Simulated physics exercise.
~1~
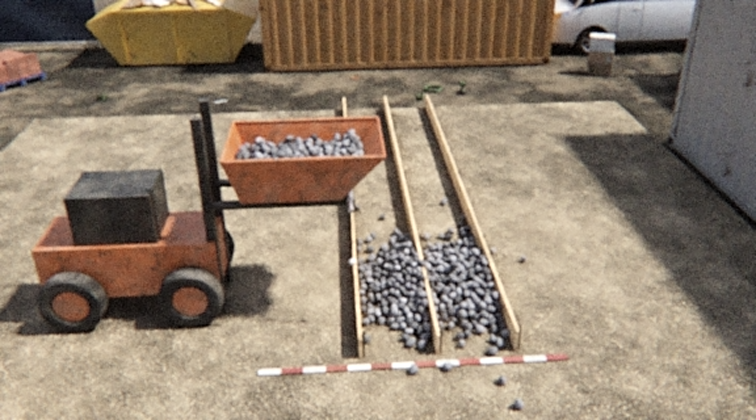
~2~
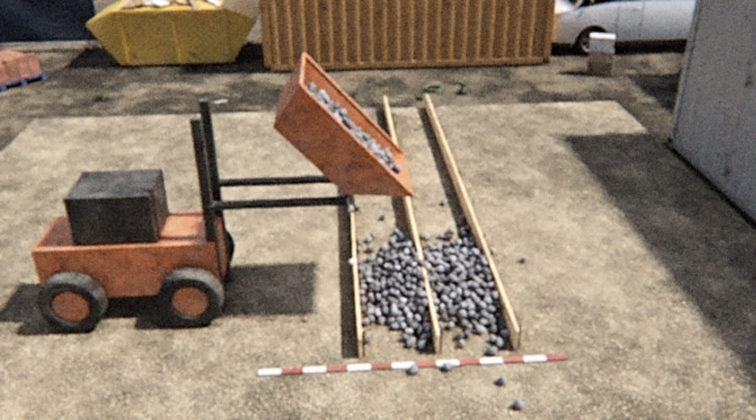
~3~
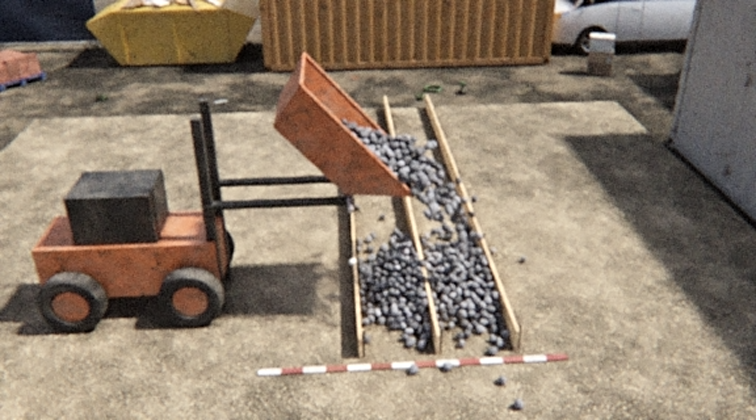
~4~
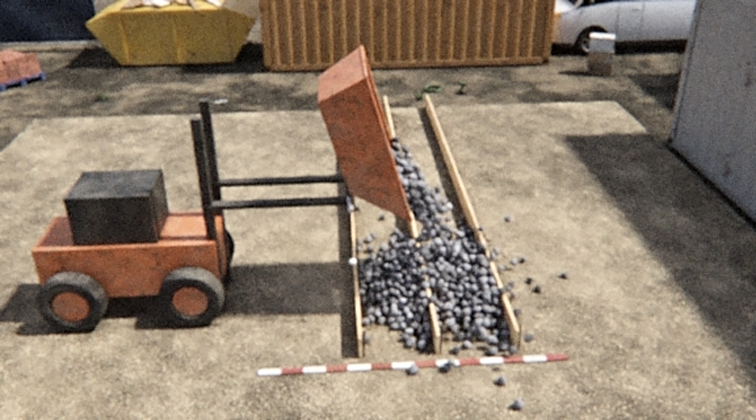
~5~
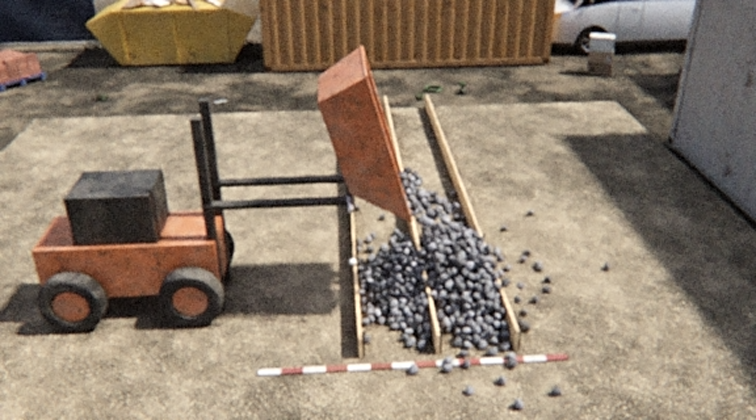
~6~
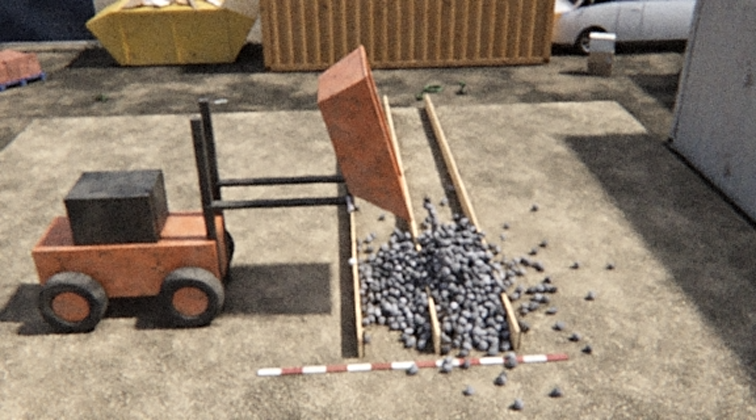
An orange skip on a forklift tips rightward, spilling grey stones that heap over the planks.
